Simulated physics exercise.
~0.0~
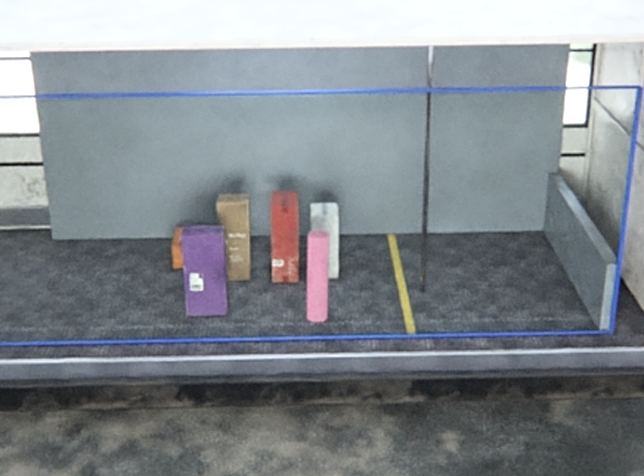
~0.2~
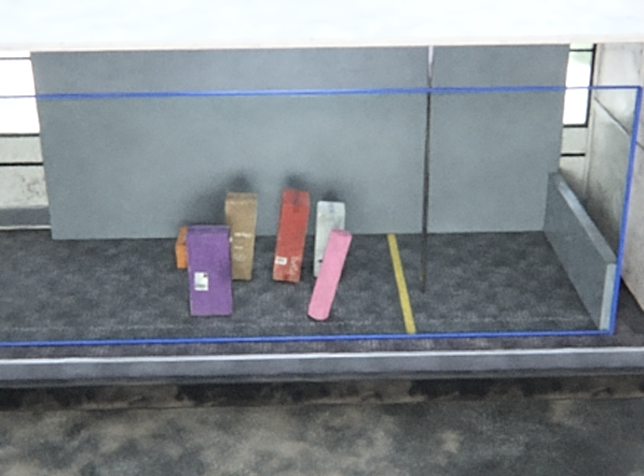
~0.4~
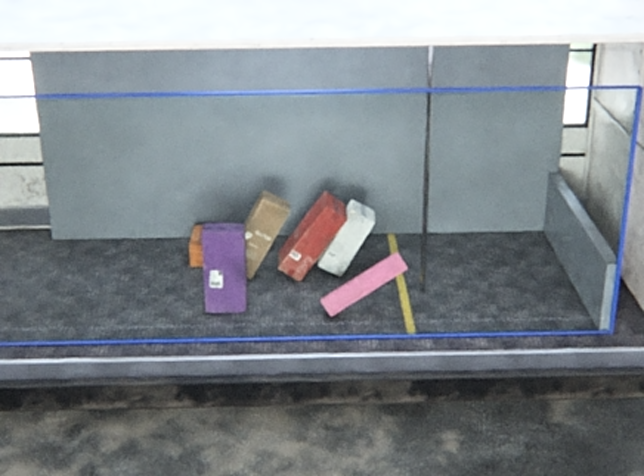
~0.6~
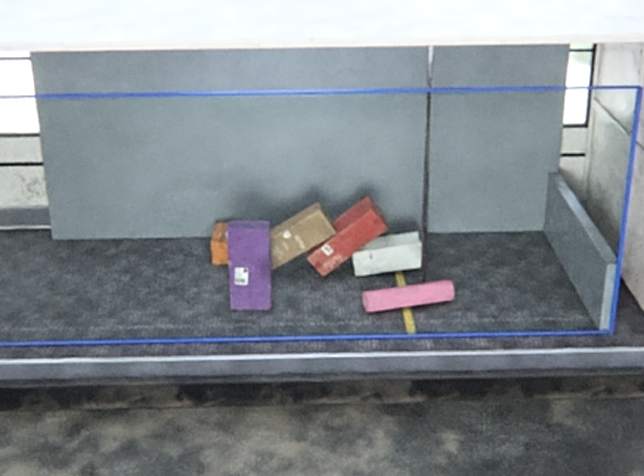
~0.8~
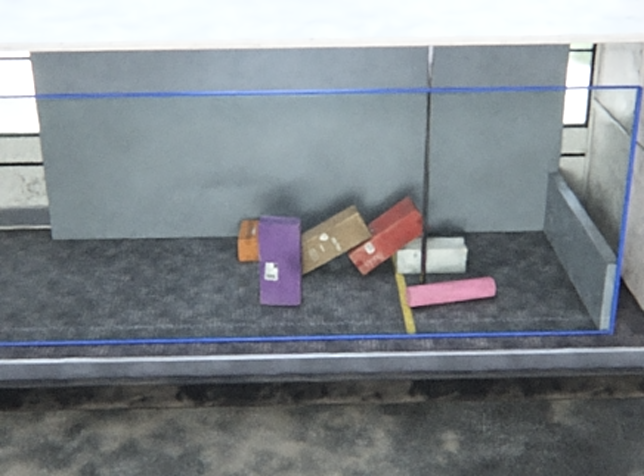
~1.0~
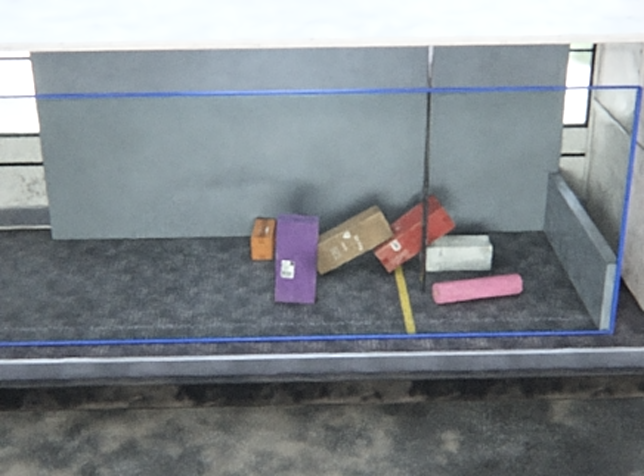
Several boxes and a pink roll slid right across a gray floor, the roll and white box toppling while the red and brown ones tipped over, until pink, white and red had passed the yellow line and brown, purple and orange remained short.
